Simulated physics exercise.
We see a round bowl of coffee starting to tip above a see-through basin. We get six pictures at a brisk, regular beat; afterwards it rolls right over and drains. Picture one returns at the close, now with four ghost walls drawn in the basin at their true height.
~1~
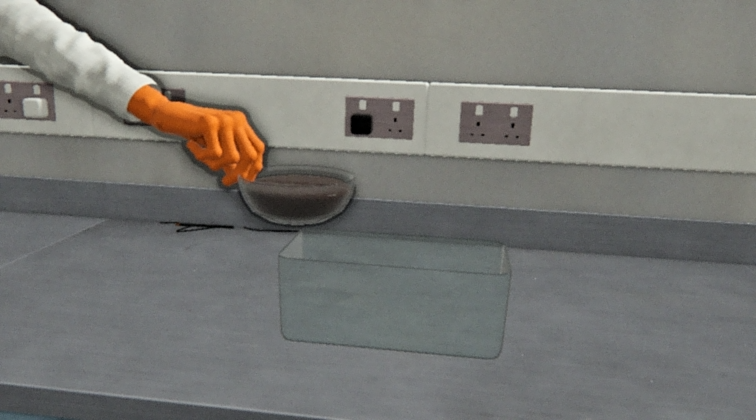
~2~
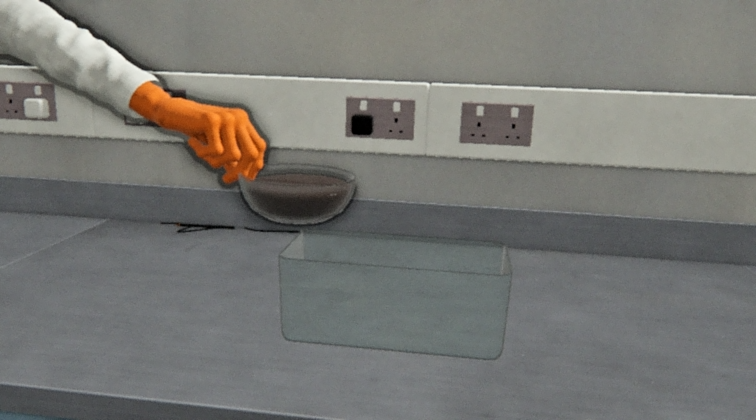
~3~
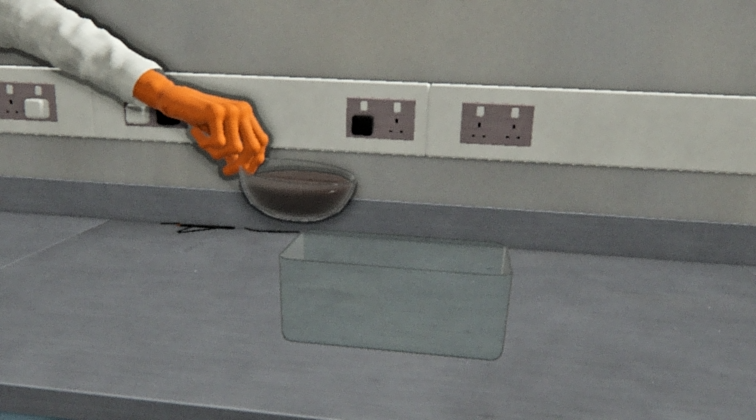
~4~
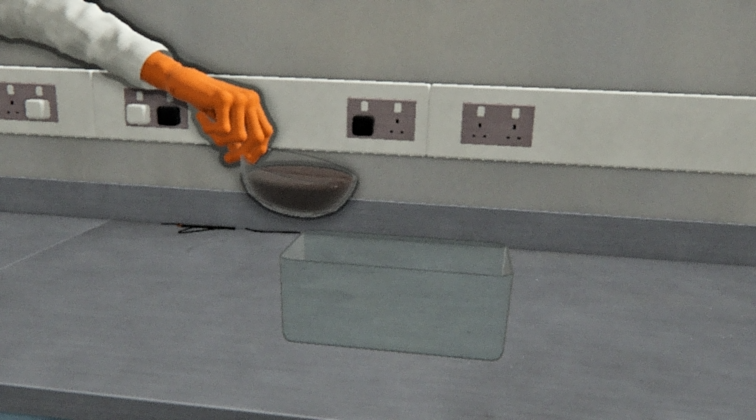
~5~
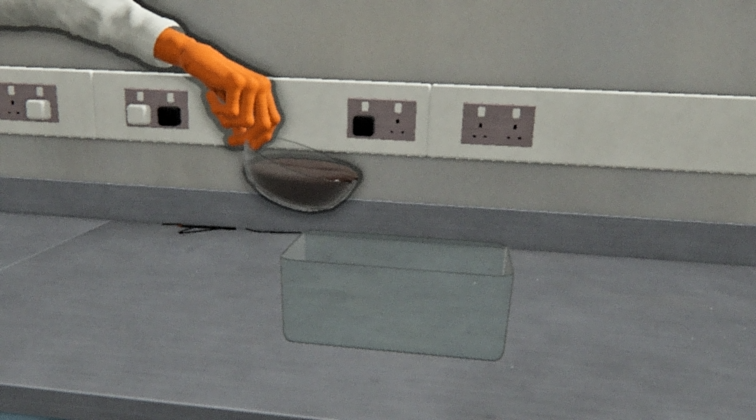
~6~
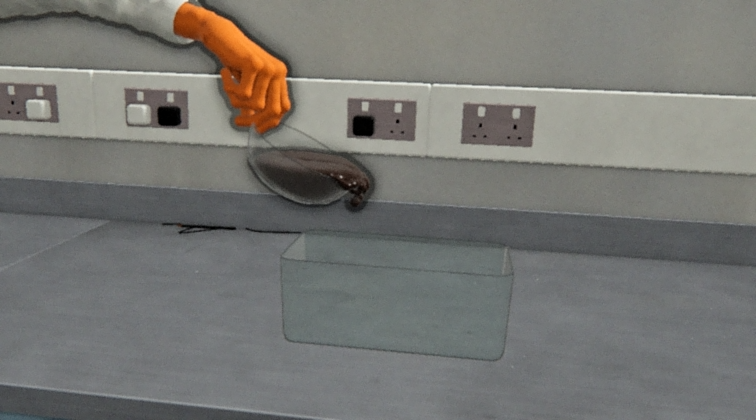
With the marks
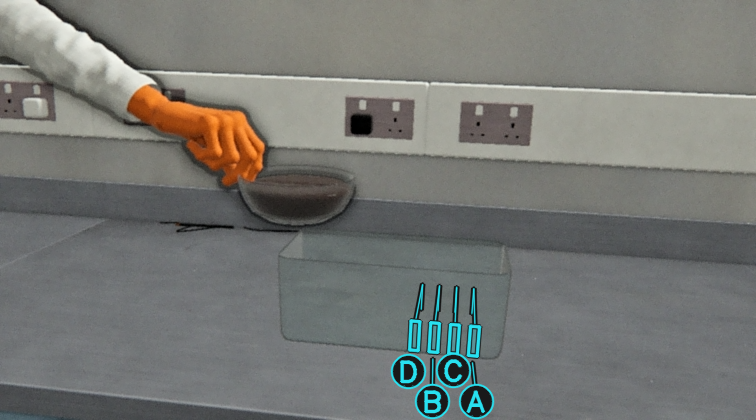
An orange hand in a white sleeve held a round, clear bowl of dark coffee above a see-through basin, then gradually tilted it to the right until some coffee slipped over the lip.
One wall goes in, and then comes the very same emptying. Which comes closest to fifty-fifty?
Place D does it best.
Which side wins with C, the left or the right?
More ends on the left.
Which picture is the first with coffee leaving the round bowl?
Picture 5.
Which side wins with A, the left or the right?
The left side.
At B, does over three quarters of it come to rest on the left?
Yes, it does.
On the marked copy, A at (472, 362); B at (432, 358); C at (452, 360); D at (413, 356).
If A is chosen, about 91 % ends left of the wall and 8 % right of it.
If B is chosen, about 90 % ends left of the wall and 9 % right of it.
If C is chosen, about 93 % ends left of the wall and 6 % right of it.
If D is chosen, about 48 % ends left of the wall and 52 % right of it.
